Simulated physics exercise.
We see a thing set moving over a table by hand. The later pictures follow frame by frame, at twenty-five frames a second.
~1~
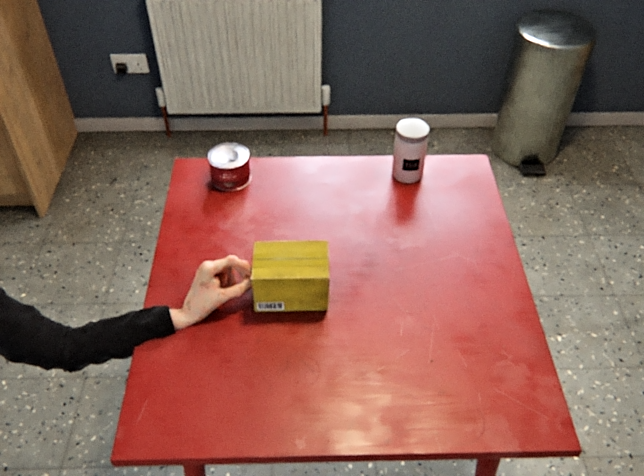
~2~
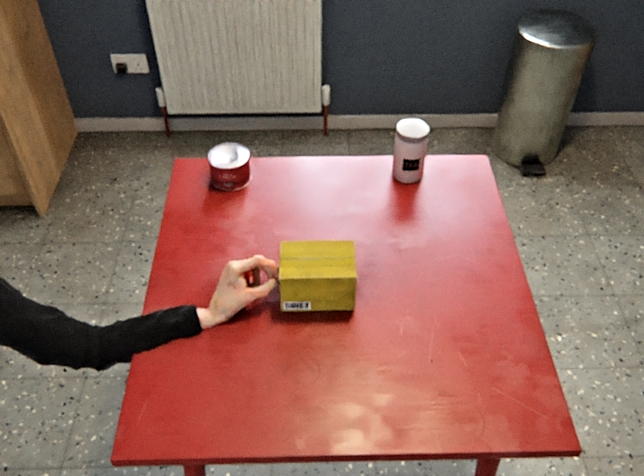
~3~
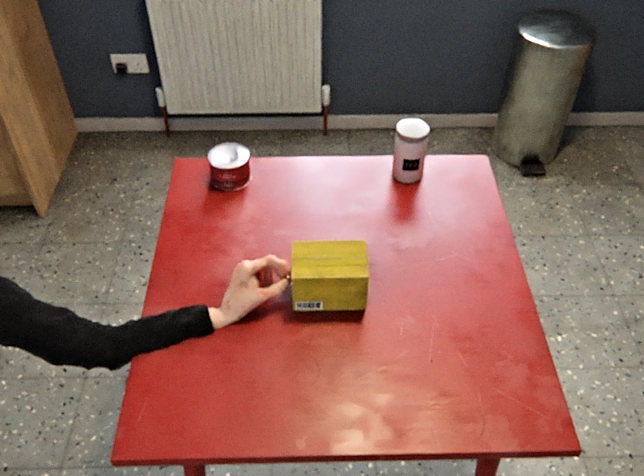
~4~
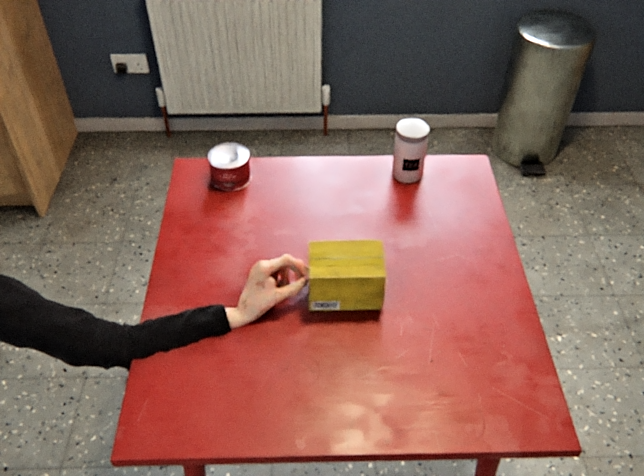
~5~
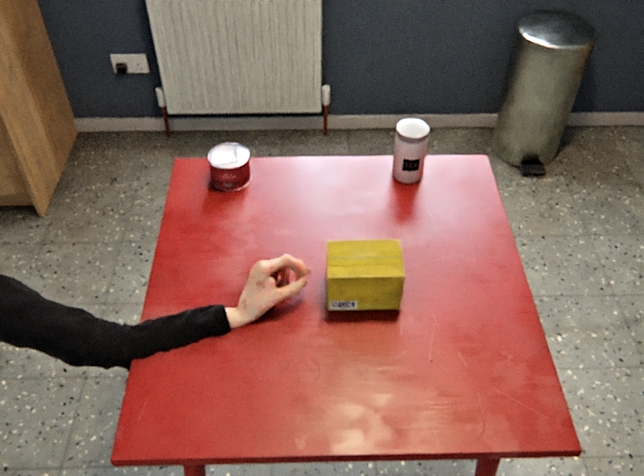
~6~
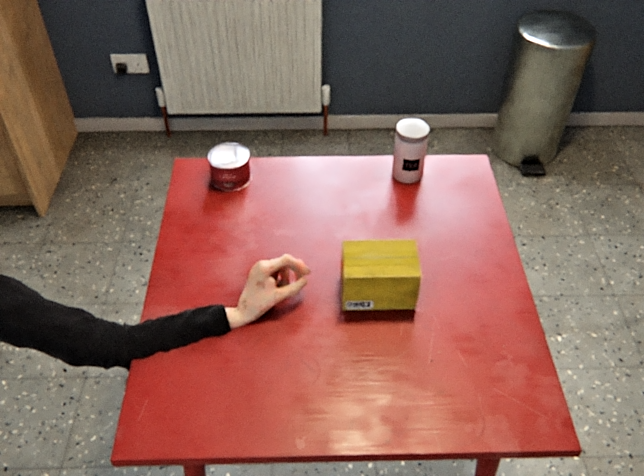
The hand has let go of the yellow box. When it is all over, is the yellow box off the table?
The yellow box stays on the table.
Then, 0.10 s on from there, yellow box shifted about its own width near (409, 274).
Then, 0.20 s on from there, yellow box shifted about its own width near (426, 274).
In the end, moved from the start, yellow box. At the end, from the last picture's camera, yellow box near (429, 274).
